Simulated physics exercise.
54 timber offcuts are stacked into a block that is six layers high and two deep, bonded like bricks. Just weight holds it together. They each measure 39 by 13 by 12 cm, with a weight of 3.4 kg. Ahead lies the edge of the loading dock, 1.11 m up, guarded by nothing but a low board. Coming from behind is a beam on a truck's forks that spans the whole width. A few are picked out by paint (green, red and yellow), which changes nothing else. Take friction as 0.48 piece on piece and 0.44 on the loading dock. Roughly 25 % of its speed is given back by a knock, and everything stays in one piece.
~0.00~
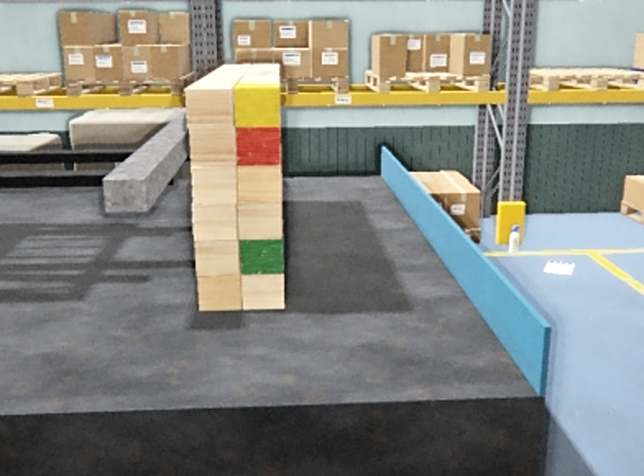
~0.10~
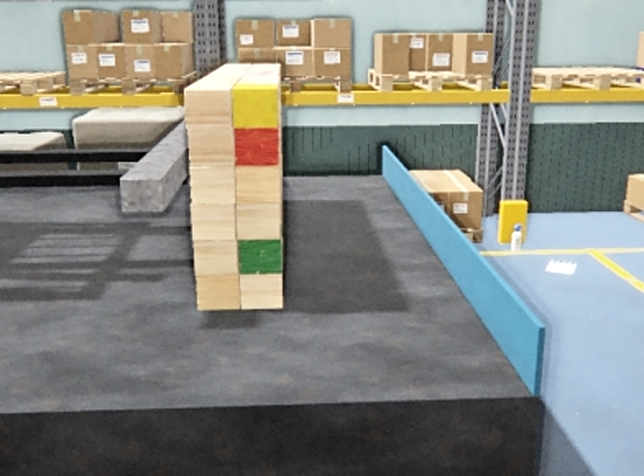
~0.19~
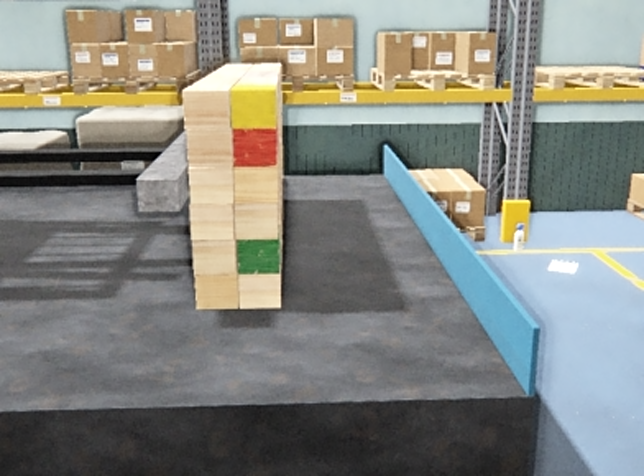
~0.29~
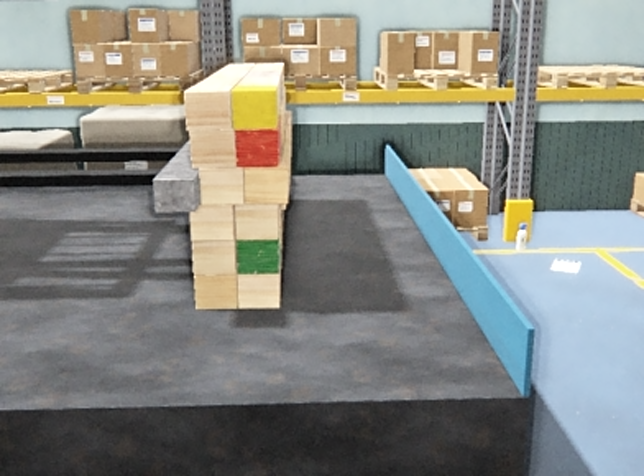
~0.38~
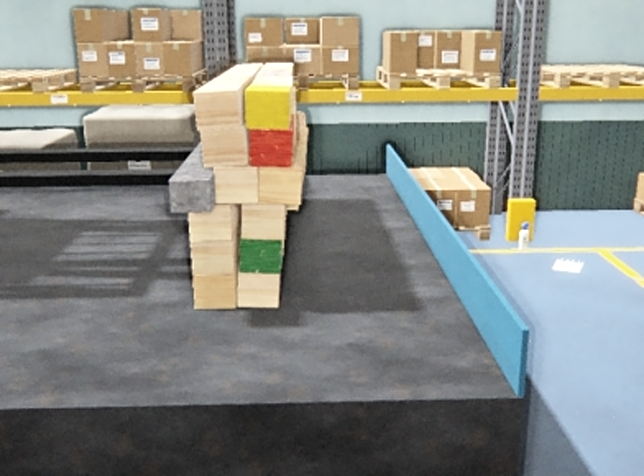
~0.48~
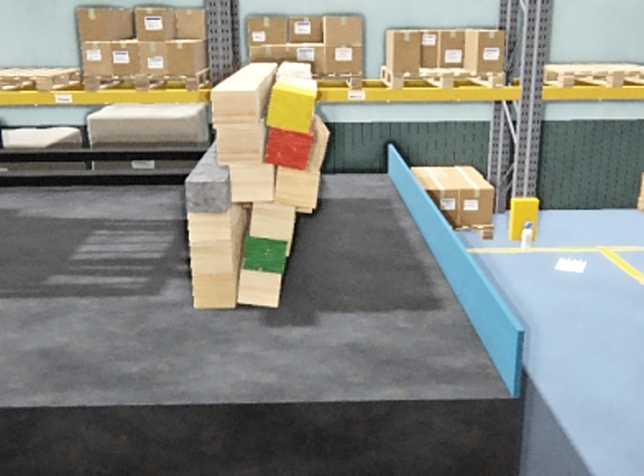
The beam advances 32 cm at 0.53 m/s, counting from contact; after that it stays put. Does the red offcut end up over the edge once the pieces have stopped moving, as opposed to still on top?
It will stay clear of the drop.
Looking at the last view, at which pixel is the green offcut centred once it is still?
Roughly at (338, 280).
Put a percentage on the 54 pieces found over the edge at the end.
Near enough 15 per cent of them, I reckon.
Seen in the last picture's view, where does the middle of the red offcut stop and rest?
At roughly (431, 235).
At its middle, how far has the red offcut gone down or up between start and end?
Its middle ends around 34 cm lower.
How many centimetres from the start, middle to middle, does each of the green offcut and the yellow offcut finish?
The green one ends around 30 cm from its start and the yellow one around 220 cm.
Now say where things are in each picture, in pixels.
In the first picture (we follow the side turned to the camera; the camera moves round a little), beam (129, 196) 12 cm from the stack; red offcut (258, 147); yellow offcut (257, 108); green offcut (262, 257); no piece has moved.
In the second picture, beam (145, 195) 7 cm from the stack; red offcut (257, 147).
In the third picture, beam (161, 196) 15 mm from the stack; red offcut (255, 148).
In the fourth picture, beam (178, 196) 36 mm in; red offcut (257, 149) displaced 12 mm; 28 stirred so far.
In the fifth picture, beam (193, 196) 9 cm in; red offcut (271, 148) displaced 6 cm; yellow offcut (267, 110) displaced 54 mm; 40 stirred so far.
In the sixth picture, beam (210, 197) 14 cm in; red offcut (288, 149) tipped 12°; yellow offcut (291, 111) tipped 12°; green offcut (265, 255) tipped 8°; 43 stirred so far.
Around 0.62 s, none of the 54 offcuts over the edge, 43 disturbed; red offcut tipped 29°; yellow offcut tipped 31°.
Around 0.84 s, none of the 54 offcuts over the edge, 42 disturbed; red offcut 31 cm lower; green offcut tipped 56°, 9 cm lower.
Around 1.50 s, 5 of the 54 offcuts over the edge; red offcut 33 cm lower; yellow offcut upside down.
Finally (2.1 s), 7 of the 54 offcuts over the edge; red offcut 33 cm lower; yellow offcut upside down; green offcut on its side. Seen by the last camera, middles, red offcut near (431, 235).
